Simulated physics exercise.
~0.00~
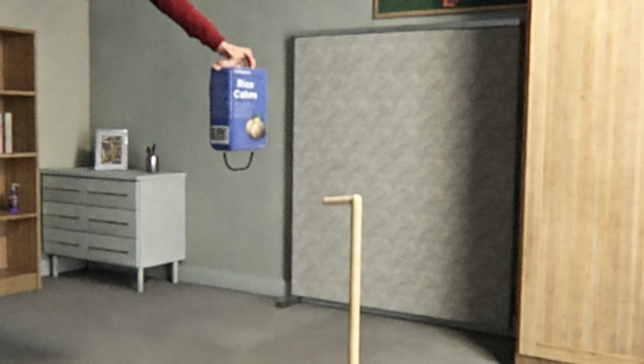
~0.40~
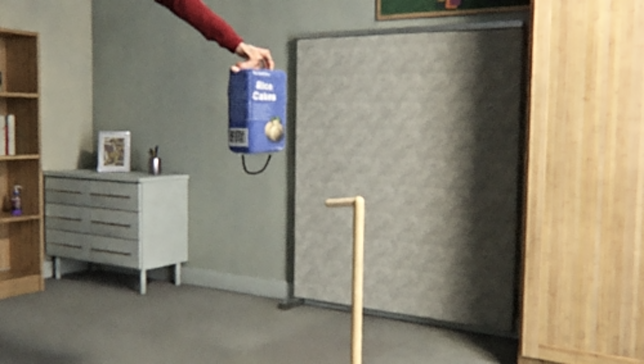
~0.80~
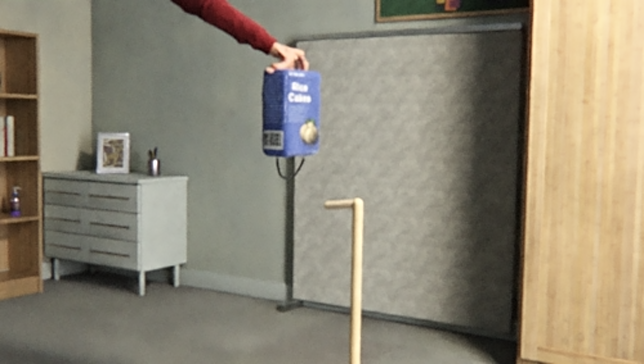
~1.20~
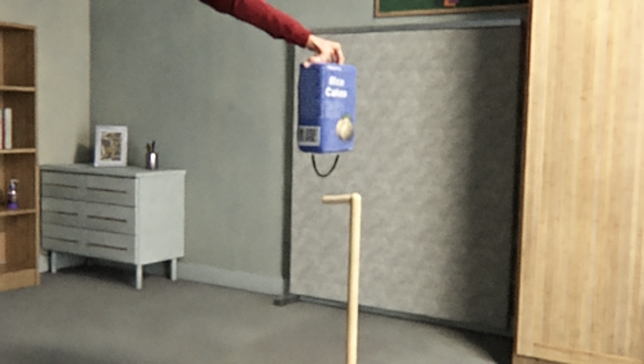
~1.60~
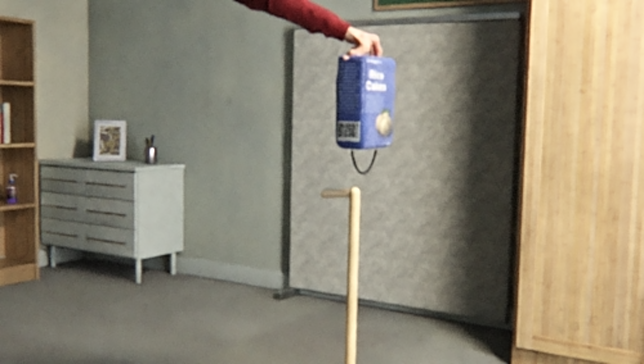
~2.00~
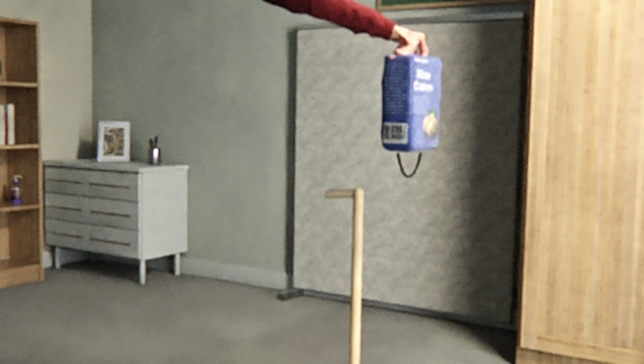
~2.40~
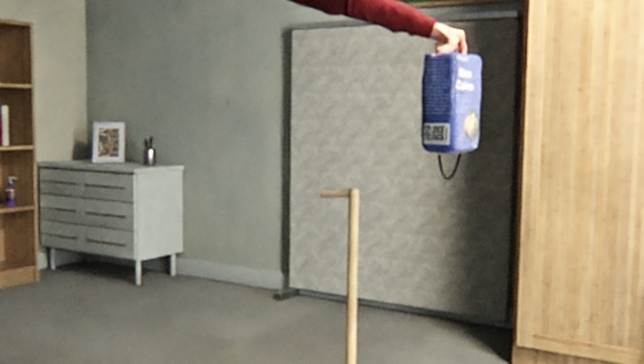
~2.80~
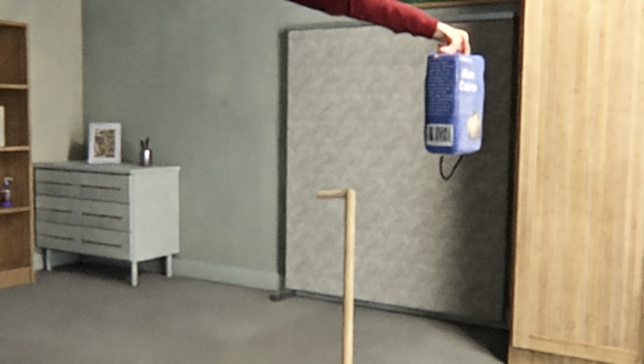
In a room with a grey dresser and a pale panel, a hand in a red sleeve carried an upright blue packet with a dangling loop rightward over a thin wooden post with a short bar, and it passed freely, ending up beyond the post.
